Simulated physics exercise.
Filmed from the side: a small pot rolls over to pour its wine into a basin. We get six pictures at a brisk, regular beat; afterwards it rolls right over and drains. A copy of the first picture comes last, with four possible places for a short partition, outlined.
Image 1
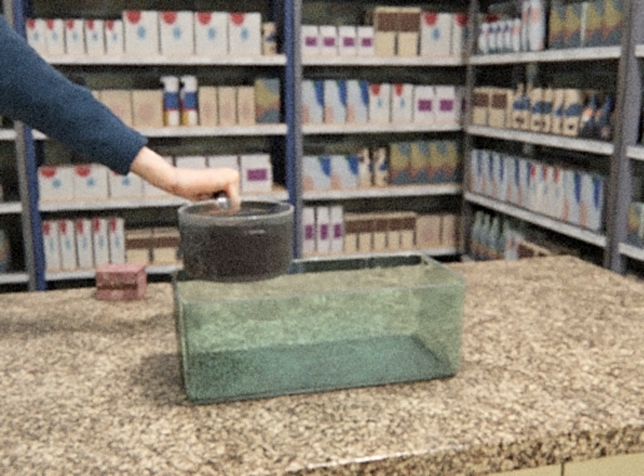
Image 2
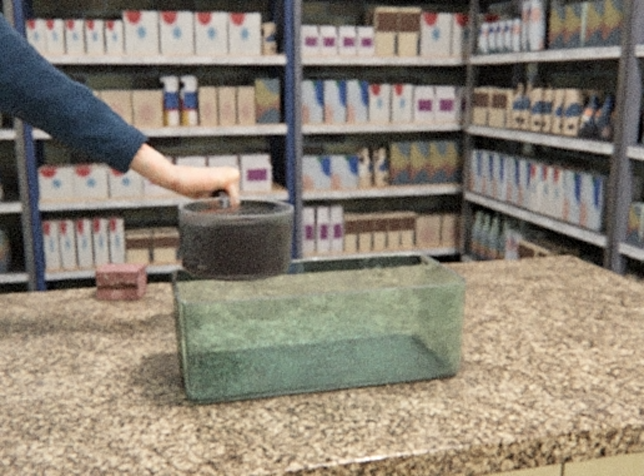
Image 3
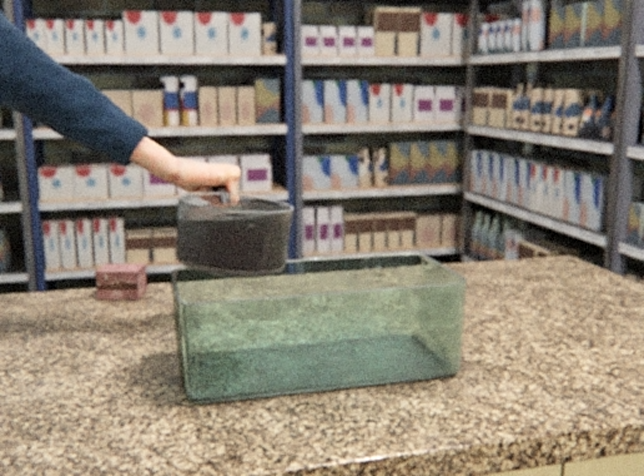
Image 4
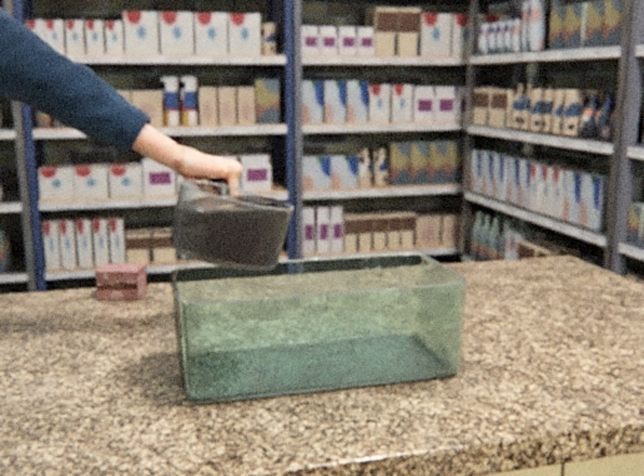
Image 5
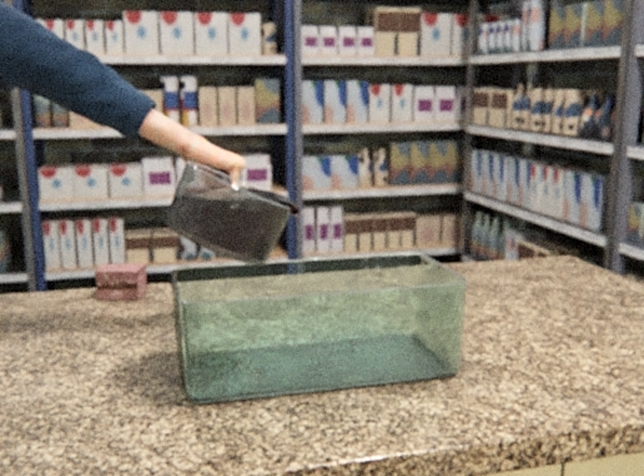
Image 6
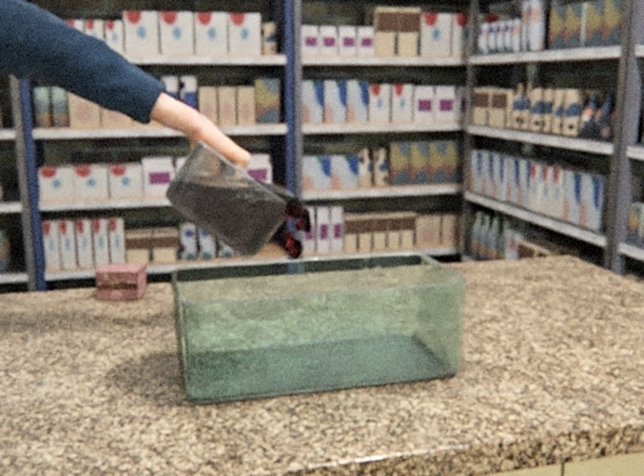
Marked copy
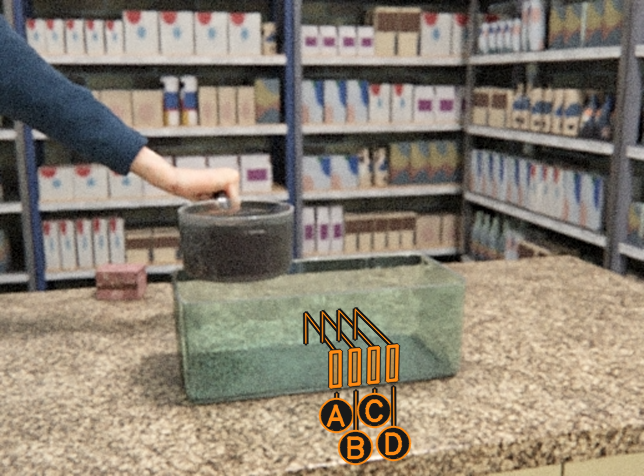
A hand in a dark blue sleeve, reaching in from the left, holds a small see-through pot of dark wine upright, then tips it steadily rightward until wine comes over its lip. Below it, a greenish glass basin sits on a speckled stone counter, with a small pinkish box behind to the left. Shelves of boxes and bottles fill the background in this steady side view.
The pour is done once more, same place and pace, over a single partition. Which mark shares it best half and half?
It is D.
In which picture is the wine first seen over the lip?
In picture 5.
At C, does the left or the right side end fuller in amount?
The right one.
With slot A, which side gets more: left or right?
More ends on the right.
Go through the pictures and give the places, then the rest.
Upright, lip at (290, 205); basin from (185, 402) to (458, 372); nothing has left yet, in the first frame.
Upright, lip at (290, 205); nothing has left yet, in the second frame.
Tipped about 7°, lip at (290, 205); nothing has left yet, in the third frame.
Tipped about 15°, lip at (290, 205); nothing has left yet, in the fourth frame.
Tipped about 25°, lip at (290, 205); wine is over the lip, down to (293, 211), in the fifth frame.
Tipped about 37°, lip at (290, 205); wine is over the lip, down to (292, 253), in the sixth frame.
In orange, A at (336, 393); B at (355, 391); C at (374, 389); D at (393, 387).
With A, about 6 % ends left of the wall and 93 % right of it.
With B, about 9 % ends left of the wall and 90 % right of it.
With C, about 20 % ends left of the wall and 79 % right of it.
With D, about 52 % ends left of the wall and 46 % right of it.
